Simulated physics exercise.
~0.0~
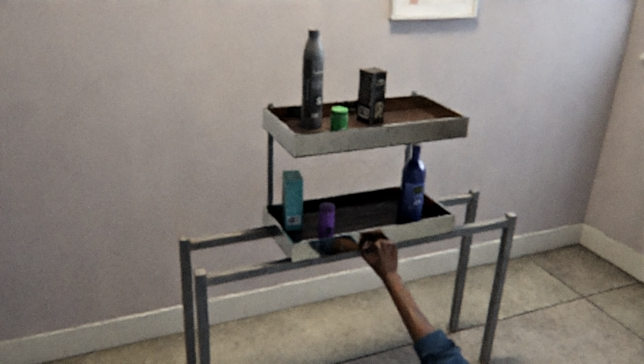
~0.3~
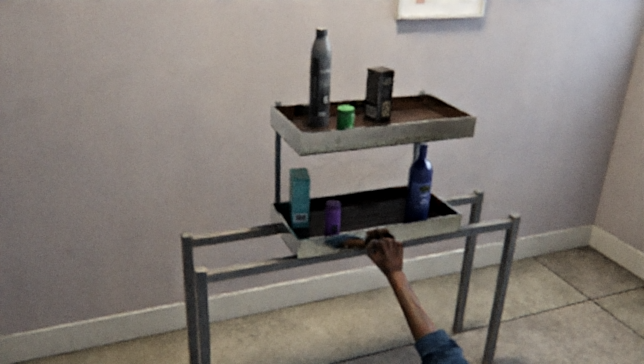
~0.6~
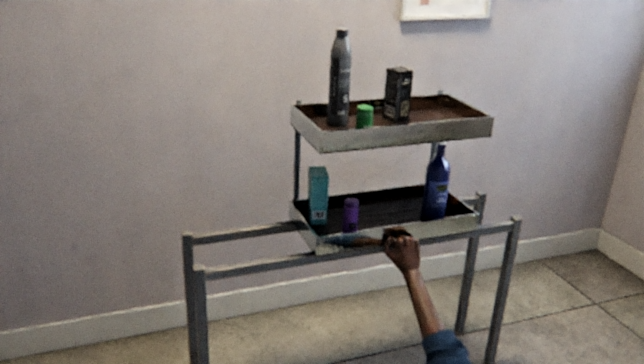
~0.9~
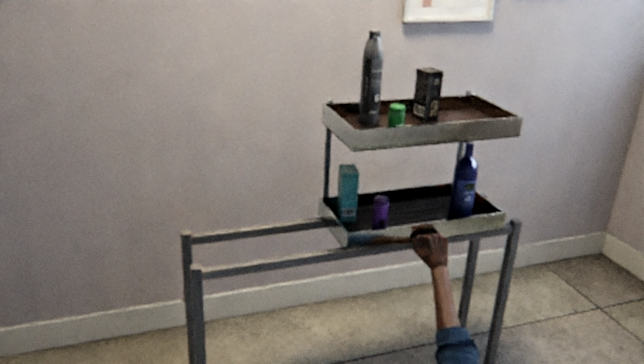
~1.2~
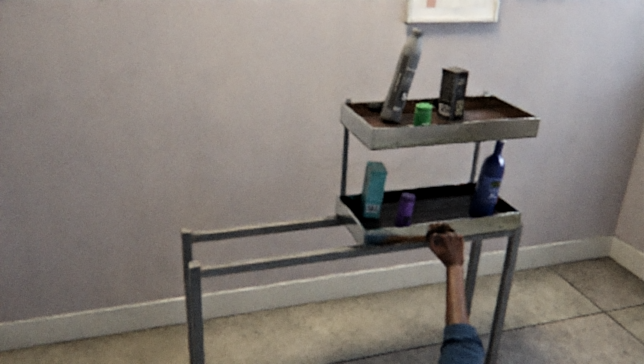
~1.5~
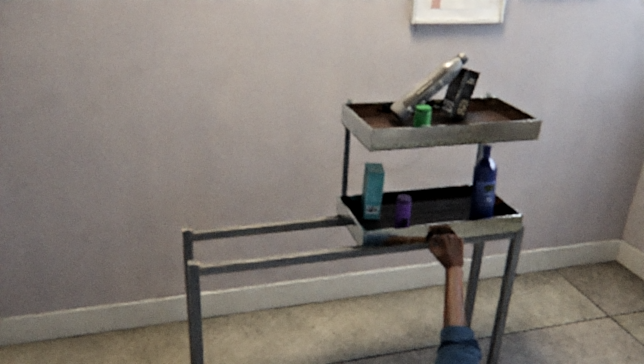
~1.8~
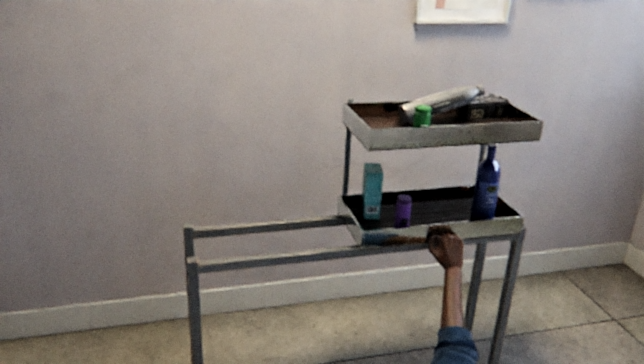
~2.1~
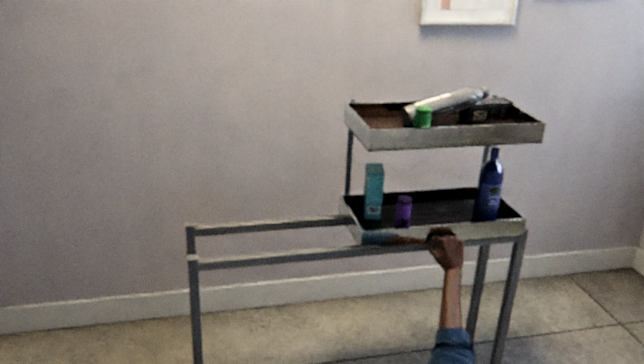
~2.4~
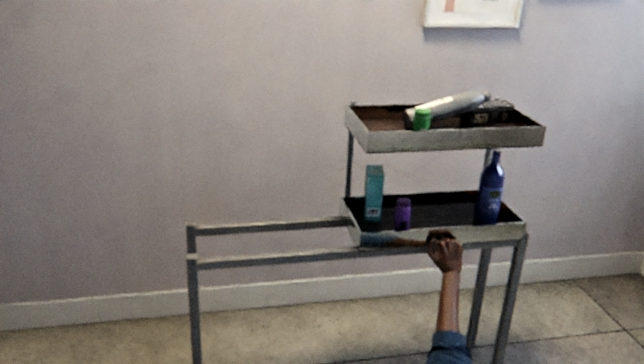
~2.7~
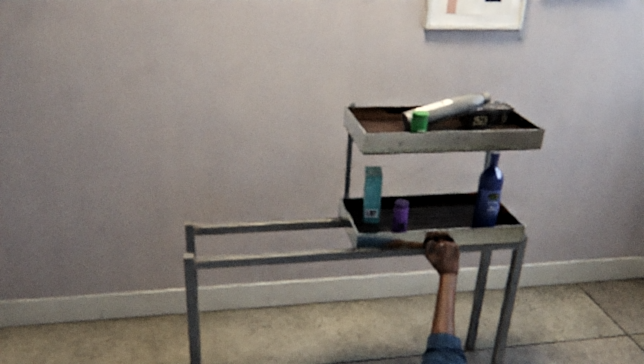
A two-level tray pulled right by a hand stops, and the grey bottle and black carton topple.
